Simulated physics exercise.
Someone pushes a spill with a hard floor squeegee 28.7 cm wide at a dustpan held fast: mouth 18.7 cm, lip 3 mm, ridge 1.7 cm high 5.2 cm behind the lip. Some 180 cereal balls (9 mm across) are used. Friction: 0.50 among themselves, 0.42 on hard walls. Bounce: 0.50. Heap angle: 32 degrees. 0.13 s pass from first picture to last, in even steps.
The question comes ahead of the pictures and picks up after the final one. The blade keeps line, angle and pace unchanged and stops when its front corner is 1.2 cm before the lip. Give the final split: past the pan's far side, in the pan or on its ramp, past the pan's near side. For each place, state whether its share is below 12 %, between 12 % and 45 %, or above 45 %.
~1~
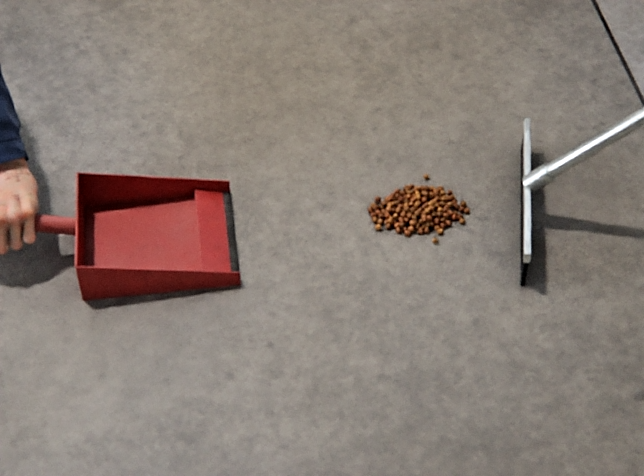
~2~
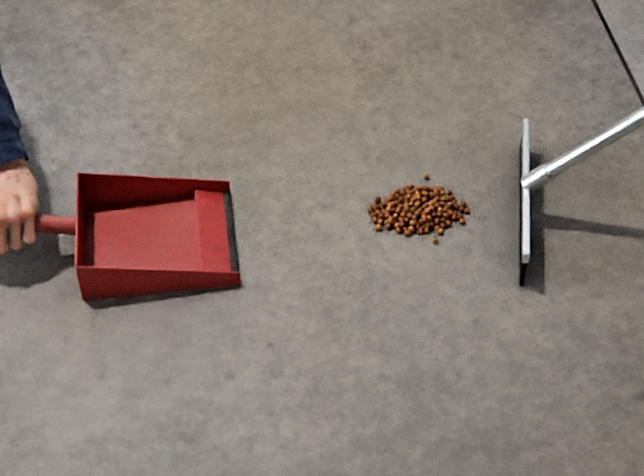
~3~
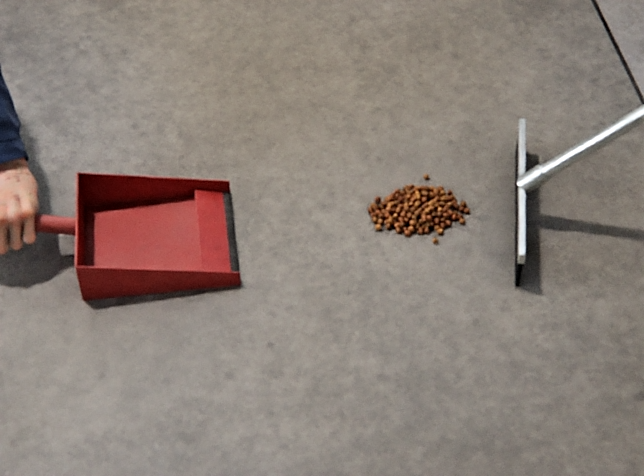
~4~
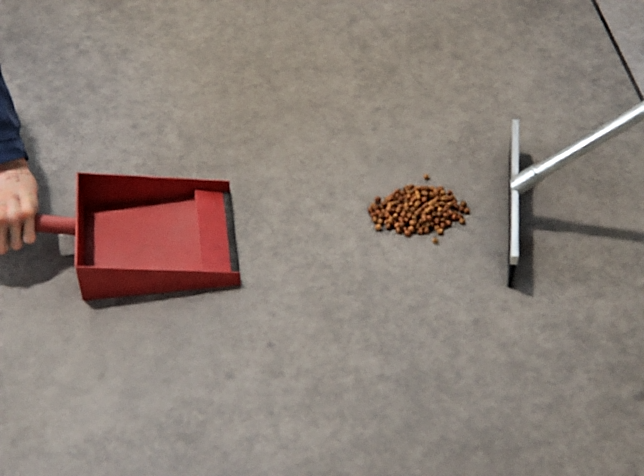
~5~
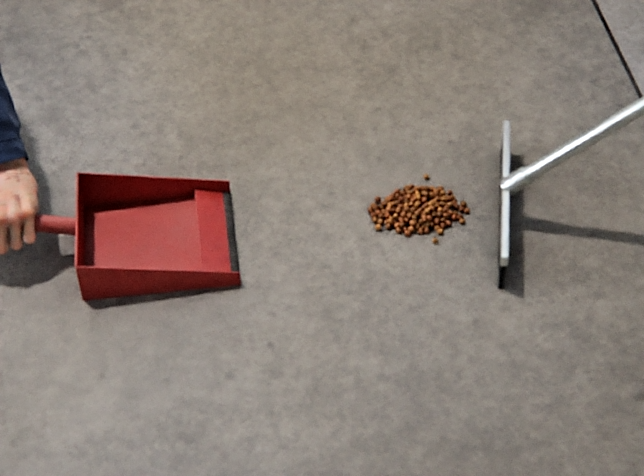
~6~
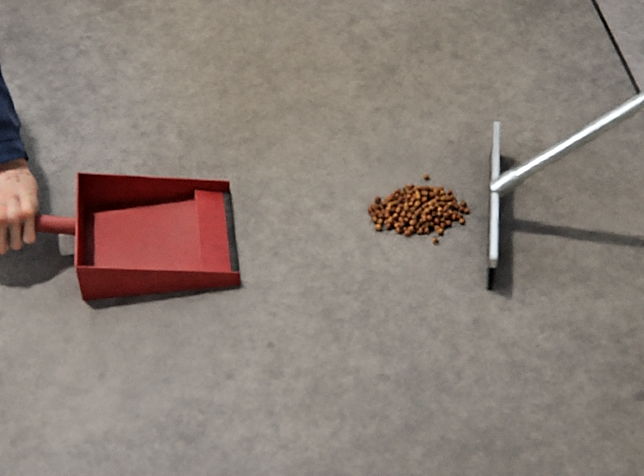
Far side: Between 12 % and 45 %; pan: Below 12 %; near side: Below 12 %.
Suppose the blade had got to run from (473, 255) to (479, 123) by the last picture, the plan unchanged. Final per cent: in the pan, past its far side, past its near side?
Final per cent - pan 20, far 40, near 0.
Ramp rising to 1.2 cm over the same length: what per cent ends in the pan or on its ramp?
I'd put it near 5 per cent, ramp counted.
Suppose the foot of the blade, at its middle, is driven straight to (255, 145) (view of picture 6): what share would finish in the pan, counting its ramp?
About 5 per cent.
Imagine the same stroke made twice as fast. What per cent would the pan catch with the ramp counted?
About 30 per cent.
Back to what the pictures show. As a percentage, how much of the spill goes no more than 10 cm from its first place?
I'd say about 0 per cent.
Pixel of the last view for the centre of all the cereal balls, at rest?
Near (248, 219).
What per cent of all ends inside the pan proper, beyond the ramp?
Estimate: Close to 0 per cent of the total.
Then, 0.25 s after the last picture, middle of the blade 22 cm from the lip; 0 % over the lip, far side 5 %, near side 0 %.
Then, 0.43 s after the last picture, middle of the blade 10 cm from the lip; 0 % over the lip, far side 15 %, near side 0 %.
Then, 0.72 s after the last picture, middle of the blade 5 cm from the lip; 5 % over the lip, far side 20 %, near side 0 %.
In the end, far side 20 %, pan 5 %, near side 0 %, in front of the lip or behind the blade 70 %.
